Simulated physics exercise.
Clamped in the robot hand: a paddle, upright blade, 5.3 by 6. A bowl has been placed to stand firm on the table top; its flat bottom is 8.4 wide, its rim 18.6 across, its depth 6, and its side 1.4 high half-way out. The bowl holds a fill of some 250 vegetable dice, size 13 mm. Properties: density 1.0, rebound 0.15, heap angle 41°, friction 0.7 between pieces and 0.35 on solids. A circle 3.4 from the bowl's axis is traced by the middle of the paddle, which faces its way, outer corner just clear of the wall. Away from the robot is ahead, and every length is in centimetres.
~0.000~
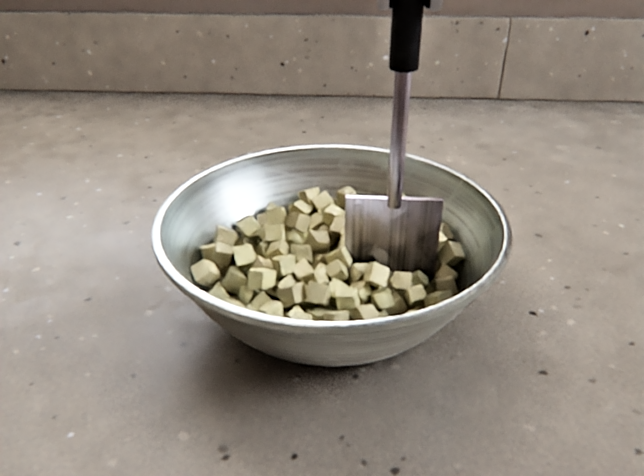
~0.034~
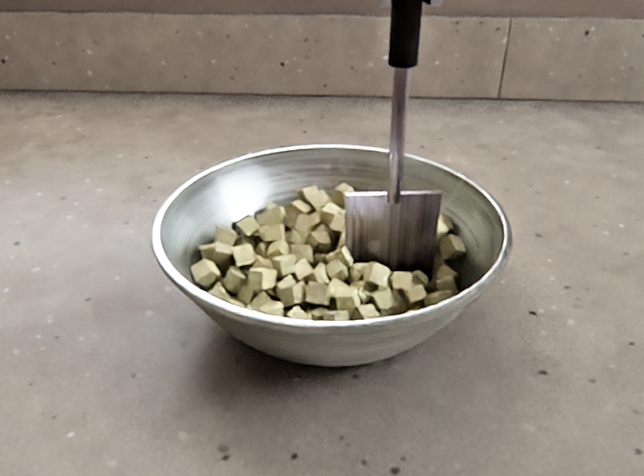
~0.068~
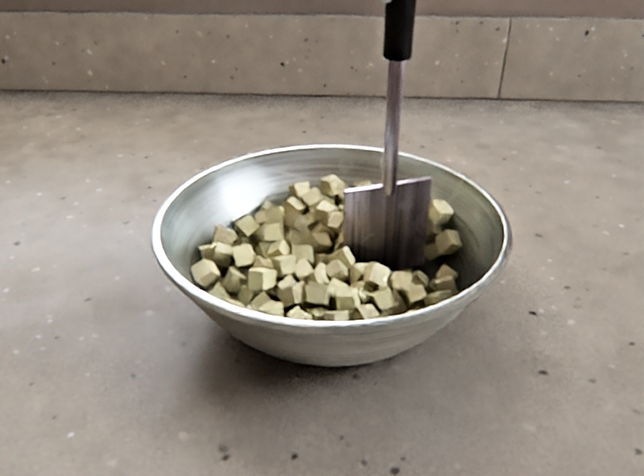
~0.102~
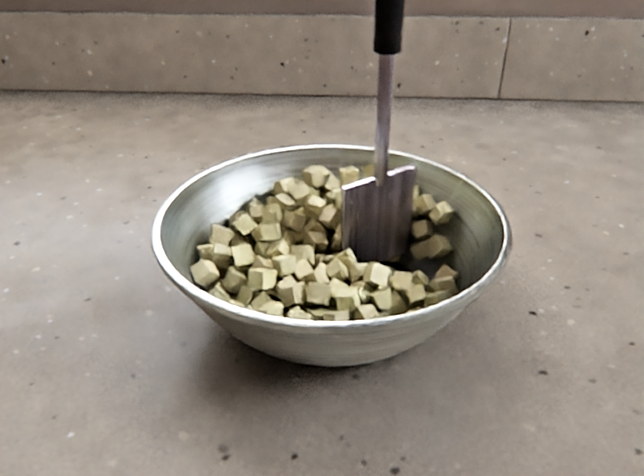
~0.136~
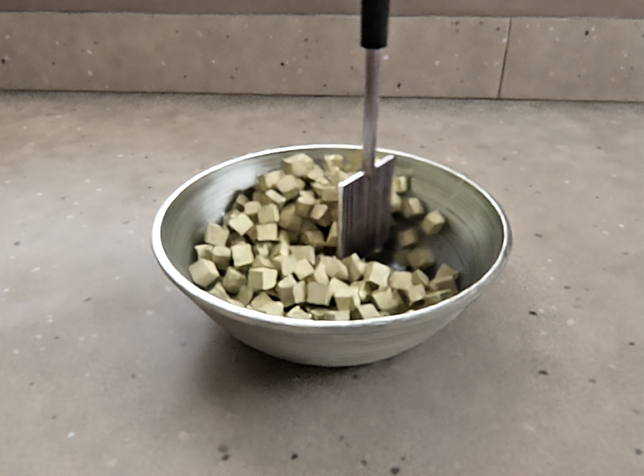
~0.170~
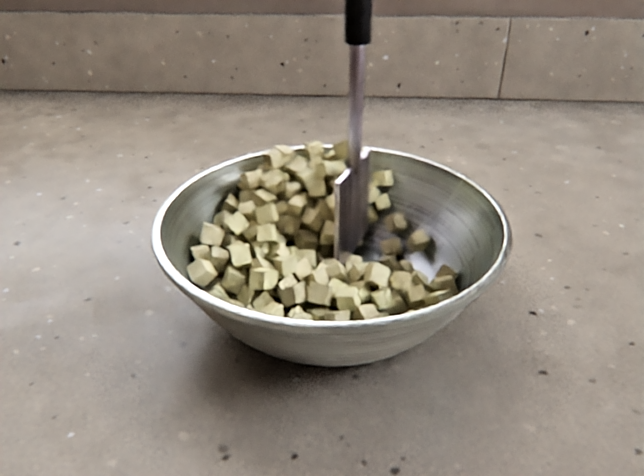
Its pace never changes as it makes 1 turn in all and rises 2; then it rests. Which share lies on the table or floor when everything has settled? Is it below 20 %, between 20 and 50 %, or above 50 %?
Below 20 %.
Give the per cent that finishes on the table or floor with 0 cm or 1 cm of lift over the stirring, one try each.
Close to 15 percent and close to 20 percent.
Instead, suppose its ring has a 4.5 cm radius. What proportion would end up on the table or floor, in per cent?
Near 15 %.
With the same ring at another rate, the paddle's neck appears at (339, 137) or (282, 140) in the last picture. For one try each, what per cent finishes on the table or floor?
Some 15 and 35 per cent respectively.
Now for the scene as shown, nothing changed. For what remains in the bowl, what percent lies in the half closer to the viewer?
I'd put it near 40 per cent.
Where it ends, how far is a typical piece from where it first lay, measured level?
I'd put it at roughly 8 centimetres.
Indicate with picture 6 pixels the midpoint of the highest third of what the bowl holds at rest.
I'd put it at about (408, 224).
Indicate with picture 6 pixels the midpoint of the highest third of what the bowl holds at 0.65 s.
In the final view it lies at about (419, 275).
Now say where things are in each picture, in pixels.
Paddle neck at (396, 173), 0° round; upper third of the load around (326, 248), from x 205 to 450, top at y 195; 254 in the bowl, in the first picture.
Paddle neck at (396, 168), 7° round; upper third of the load around (332, 242), from x 205 to 450, top at y 195, in the second picture.
Paddle neck at (391, 159), 22° round; upper third of the load around (327, 232), from x 205 to 450, top at y 185, in the third picture.
Paddle neck at (382, 152), 38° round; upper third of the load around (316, 218), from x 205 to 445, top at y 170, in the fourth picture.
Paddle neck at (369, 145), 54° round; upper third of the load around (306, 213), from x 205 to 445, top at y 160, in the fifth picture.
Paddle neck at (355, 141), 70° round; upper third of the load around (289, 206), from x 200 to 445, top at y 150; 254 in the bowl, in the sixth picture.
By 0.41 s, 182° round, highest piece 8 above the table; 240 in the bowl, 10 on the table or floor, 4 in flight or on the tool.
By 0.65 s, 295° round, highest piece 8 above the table; 225 in the bowl, 24 on the table or floor, 5 in flight or on the tool.
By 0.97 s, 0° round, highest piece 7 above the table; 221 in the bowl, 33 on the table or floor.
By 1.67 s, 0° round, highest piece 7 above the table; 221 in the bowl, 33 on the table or floor.
Final count, 221 in the bowl, 33 on the table or floor. That is 13 % on the table or floor.
